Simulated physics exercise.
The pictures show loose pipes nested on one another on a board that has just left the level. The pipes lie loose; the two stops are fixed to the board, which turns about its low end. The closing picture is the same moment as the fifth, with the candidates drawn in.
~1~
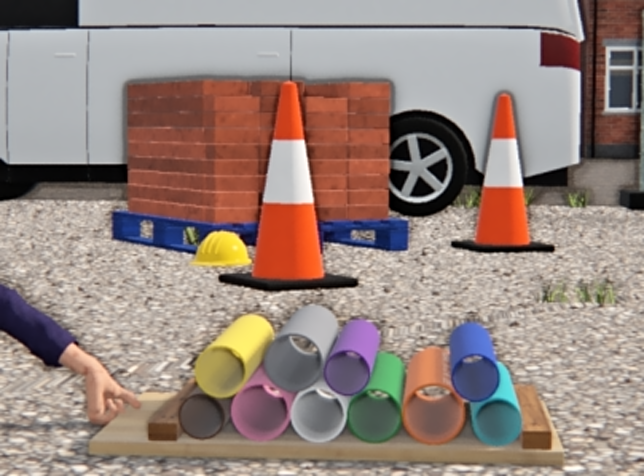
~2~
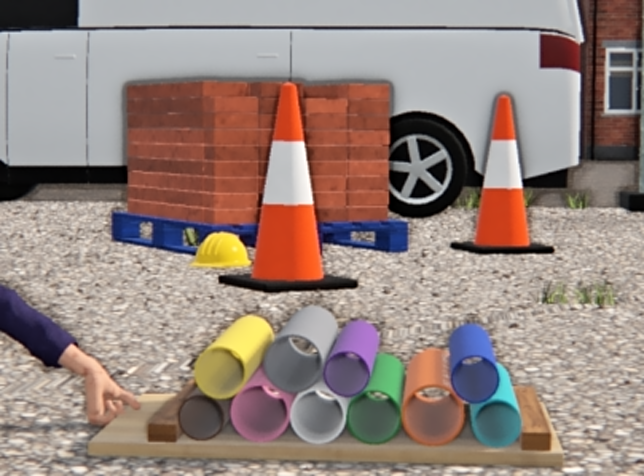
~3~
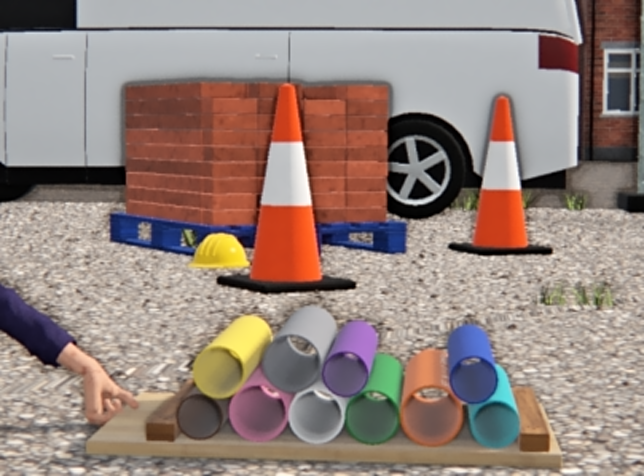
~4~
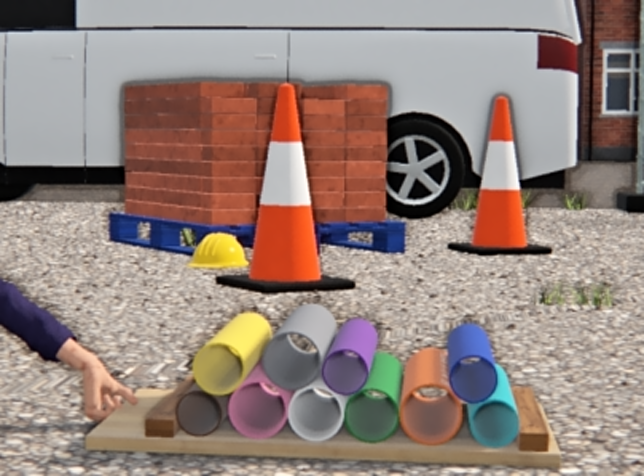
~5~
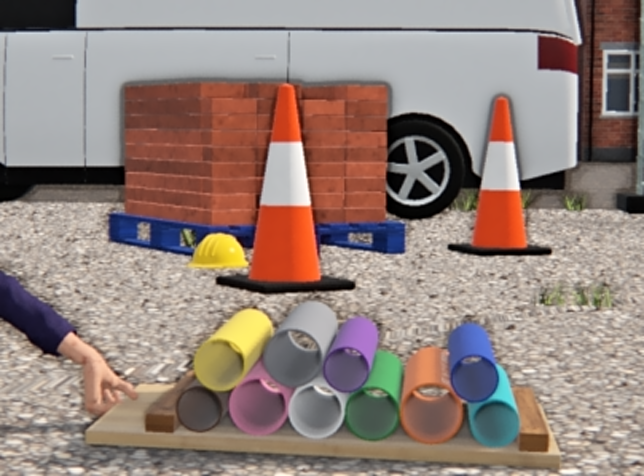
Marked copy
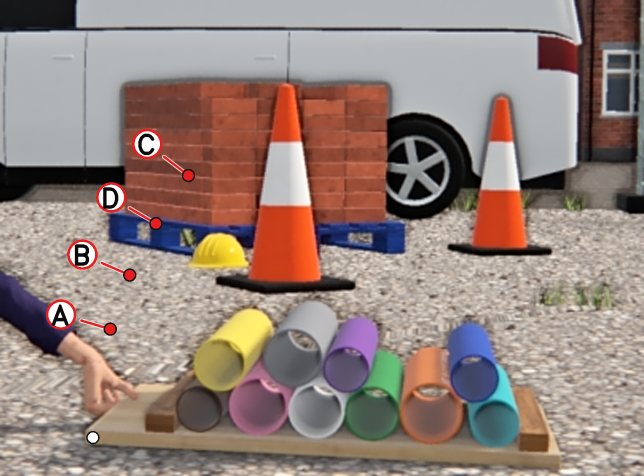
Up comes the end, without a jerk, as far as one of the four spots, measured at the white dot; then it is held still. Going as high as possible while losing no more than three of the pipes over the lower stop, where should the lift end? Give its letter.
Up to C.
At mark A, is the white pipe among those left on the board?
Yes.
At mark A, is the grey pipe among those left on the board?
The grey pipe: Yes.
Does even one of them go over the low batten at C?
Yes.
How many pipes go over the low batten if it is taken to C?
With C, three.
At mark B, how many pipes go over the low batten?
The count is one.
On the marked copy, A at (110, 329); B at (130, 275); C at (189, 176); D at (156, 223); the white dot at (93, 438).
Taking C. A third of the way, board at 20°.
Two thirds of the way, board at 37°.
When it is over, board at 37°, three over the low batten (purple, grey, blue).
As for the rest, A one over the low batten (blue); B one over the low batten (blue); D three over the low batten (purple, grey, blue).
